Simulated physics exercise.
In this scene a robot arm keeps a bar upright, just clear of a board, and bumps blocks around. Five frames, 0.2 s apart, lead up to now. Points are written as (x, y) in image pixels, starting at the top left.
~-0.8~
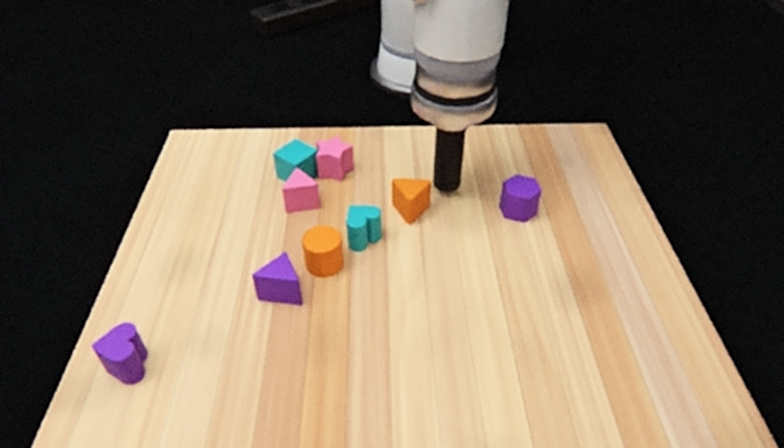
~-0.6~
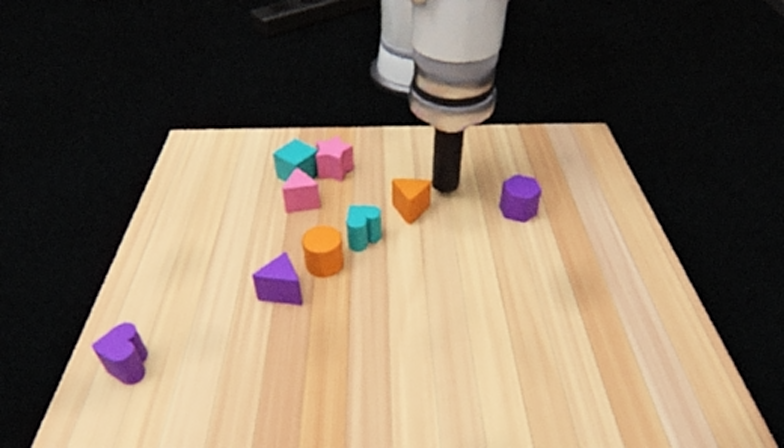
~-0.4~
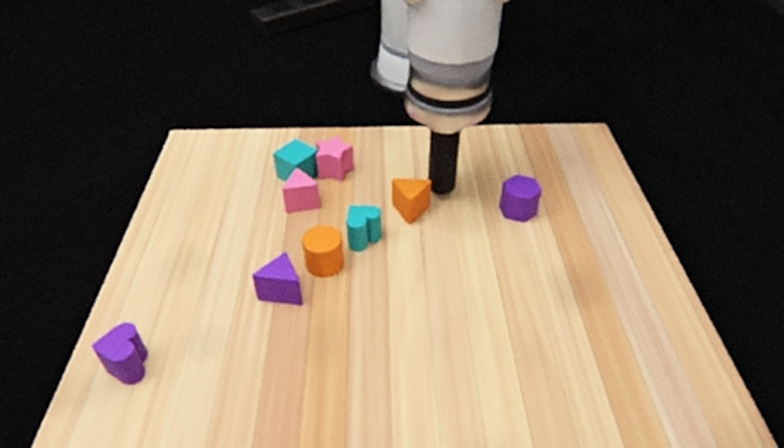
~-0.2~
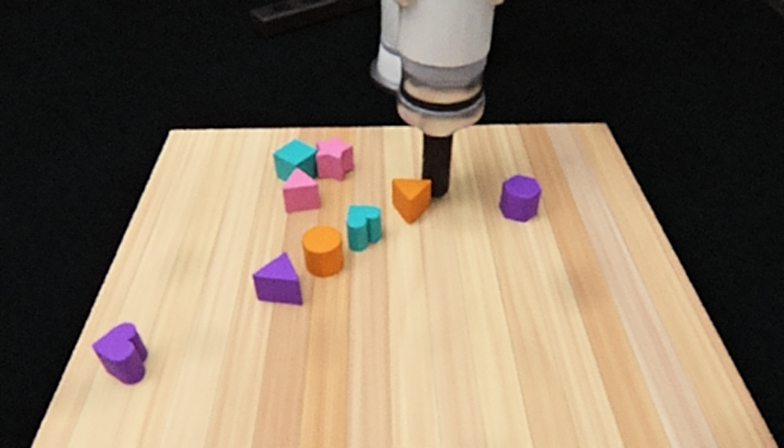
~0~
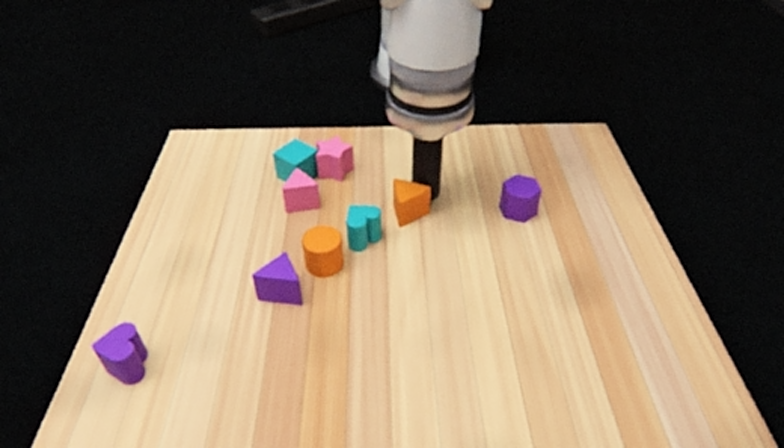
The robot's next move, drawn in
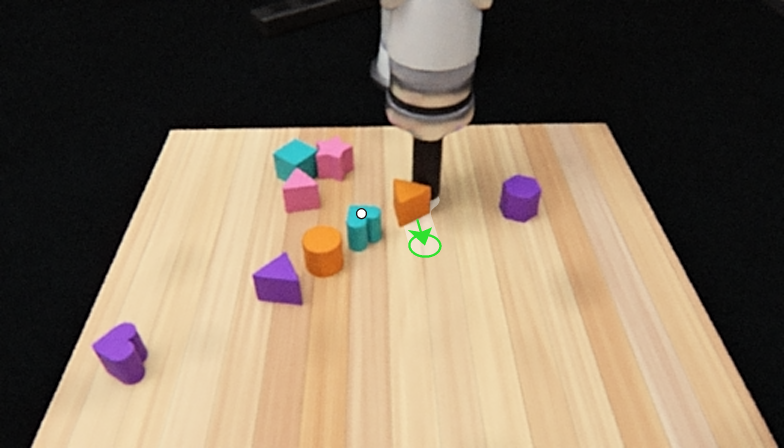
The clip opens on colored blocks scattered across a wooden board, with a robot arm's black bar standing between an orange triangular block and a purple hexagonal one. The arm slides the bar slightly left until it meets the orange block, which shifts and turns a little while the others stay still.
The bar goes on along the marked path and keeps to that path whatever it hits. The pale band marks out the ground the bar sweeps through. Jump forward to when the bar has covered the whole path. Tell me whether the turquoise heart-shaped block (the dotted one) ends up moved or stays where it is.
Displaced.
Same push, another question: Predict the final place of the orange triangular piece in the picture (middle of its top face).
I expect it at (393, 209).
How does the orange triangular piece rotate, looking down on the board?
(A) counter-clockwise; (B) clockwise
(B)
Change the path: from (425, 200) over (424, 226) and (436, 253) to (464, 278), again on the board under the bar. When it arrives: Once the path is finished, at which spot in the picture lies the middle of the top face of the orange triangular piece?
Answer: (396, 202).
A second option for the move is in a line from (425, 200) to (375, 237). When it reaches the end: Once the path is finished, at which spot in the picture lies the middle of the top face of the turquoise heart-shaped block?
My best guess is (341, 227).
Drawn move, from (425, 200) over (416, 213) and (420, 229) to (425, 245); the dot is on the turquoise heart-shaped block.
On the path given first. Halfway along, bar at (418, 214); turquoise heart-shaped block at (354, 217); orange triangular piece at (395, 205), turned 45° clockwise.
At the end, bar at (425, 238); turquoise heart-shaped block at (351, 217); orange triangular piece at (393, 209), turned 55° clockwise.
